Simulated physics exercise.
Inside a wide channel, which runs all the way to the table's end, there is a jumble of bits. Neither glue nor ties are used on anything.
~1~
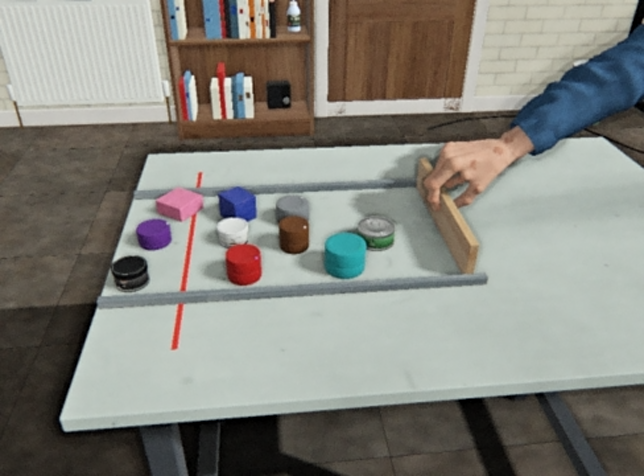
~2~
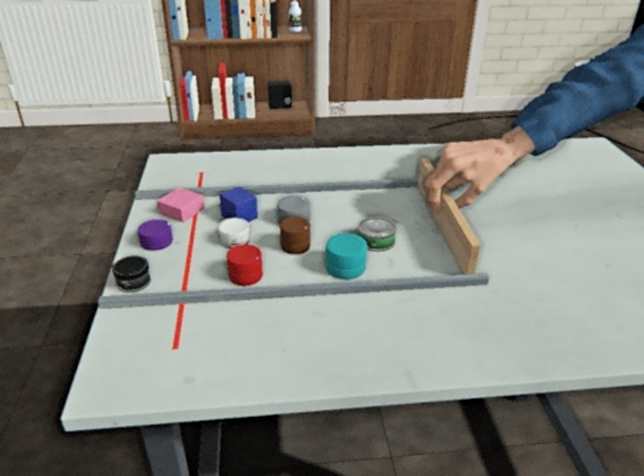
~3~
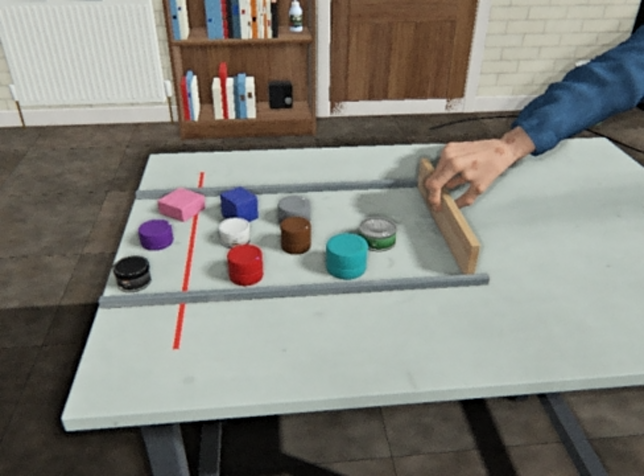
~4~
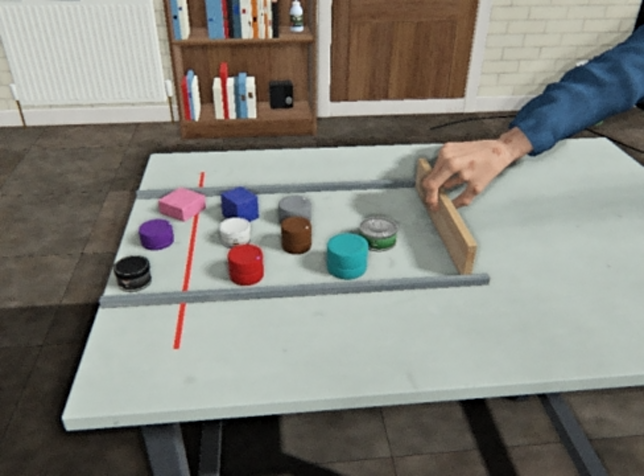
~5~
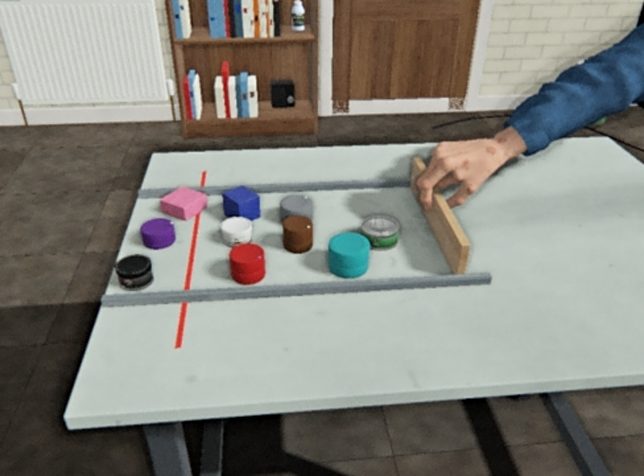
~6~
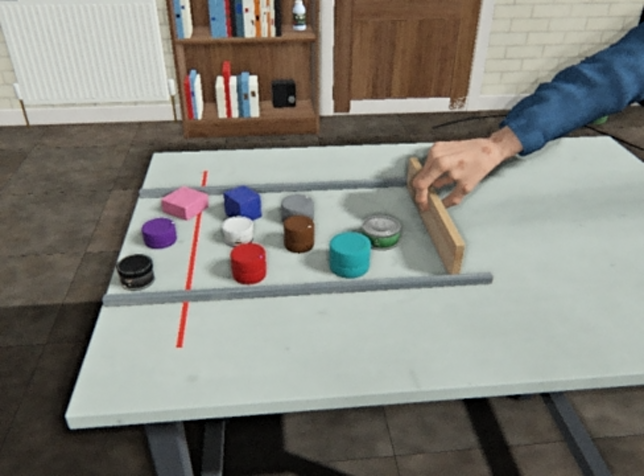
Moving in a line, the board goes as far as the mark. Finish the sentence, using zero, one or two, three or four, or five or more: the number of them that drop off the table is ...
The number that drop off the table is one or two.
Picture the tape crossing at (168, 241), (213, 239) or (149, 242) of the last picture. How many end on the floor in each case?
Those tries give 5, 0 and 6.
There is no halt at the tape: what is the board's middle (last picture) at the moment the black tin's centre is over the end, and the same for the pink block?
The middle is at (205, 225) when it's the black tin, and at (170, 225) when it's the pink block.
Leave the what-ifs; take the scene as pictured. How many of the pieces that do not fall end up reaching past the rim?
It would come to 1.
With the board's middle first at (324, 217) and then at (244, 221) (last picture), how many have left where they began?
Counting first: 3, next 8.
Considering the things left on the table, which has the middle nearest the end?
It would be the purple lid.
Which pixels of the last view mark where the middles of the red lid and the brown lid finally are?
In the last picture the red lid sits around (129, 278) and the brown lid around (139, 256).
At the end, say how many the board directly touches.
That would be 4 of them.
A little later, none off yet; black tin at rest near (136, 272); purple lid at rest near (160, 233); pink block at rest near (185, 203).
Next, none off yet; black tin at rest near (136, 272); purple lid at rest near (158, 234); pink block moving near (178, 201).
When it is over, the number that fall off is one or two; down, black tin.
